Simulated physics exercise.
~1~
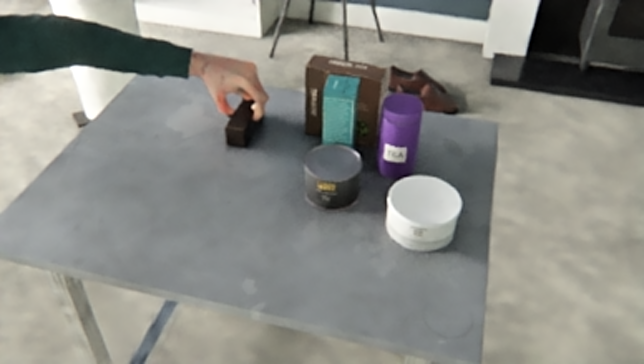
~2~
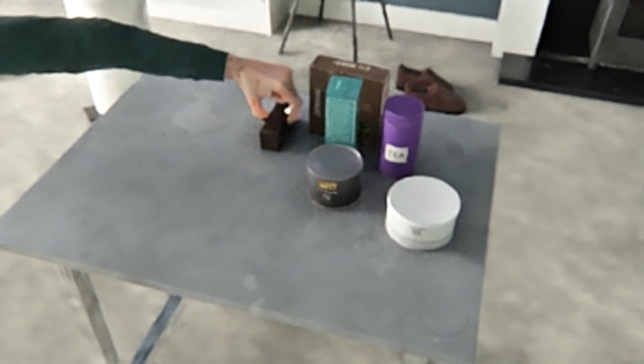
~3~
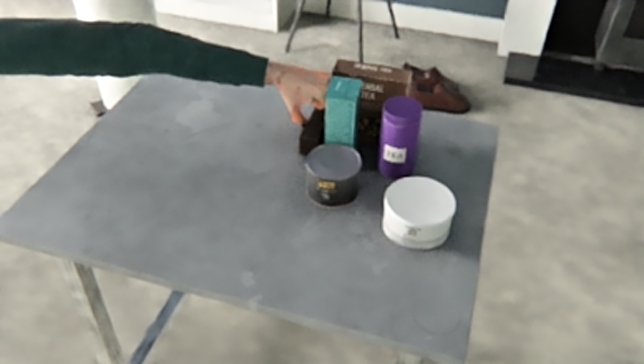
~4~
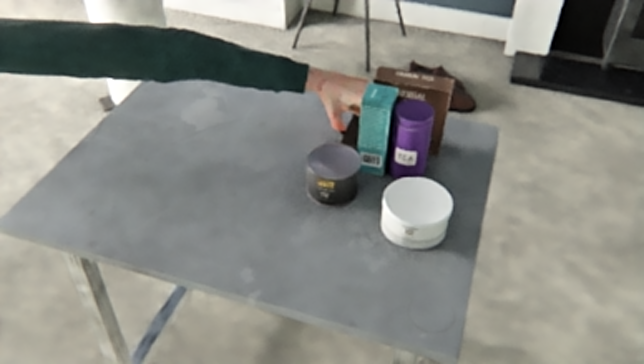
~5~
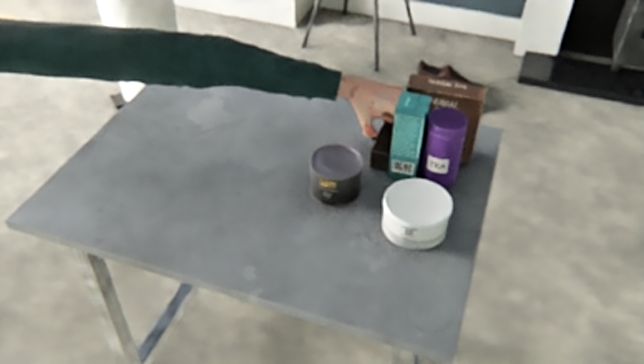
The video shows a hand pushing a small dark block rightward across a grey table into a brown packet, a turquoise carton and a purple jar, which slide right together and end upright near the table's edge, while a black tub and a white tub stay put.
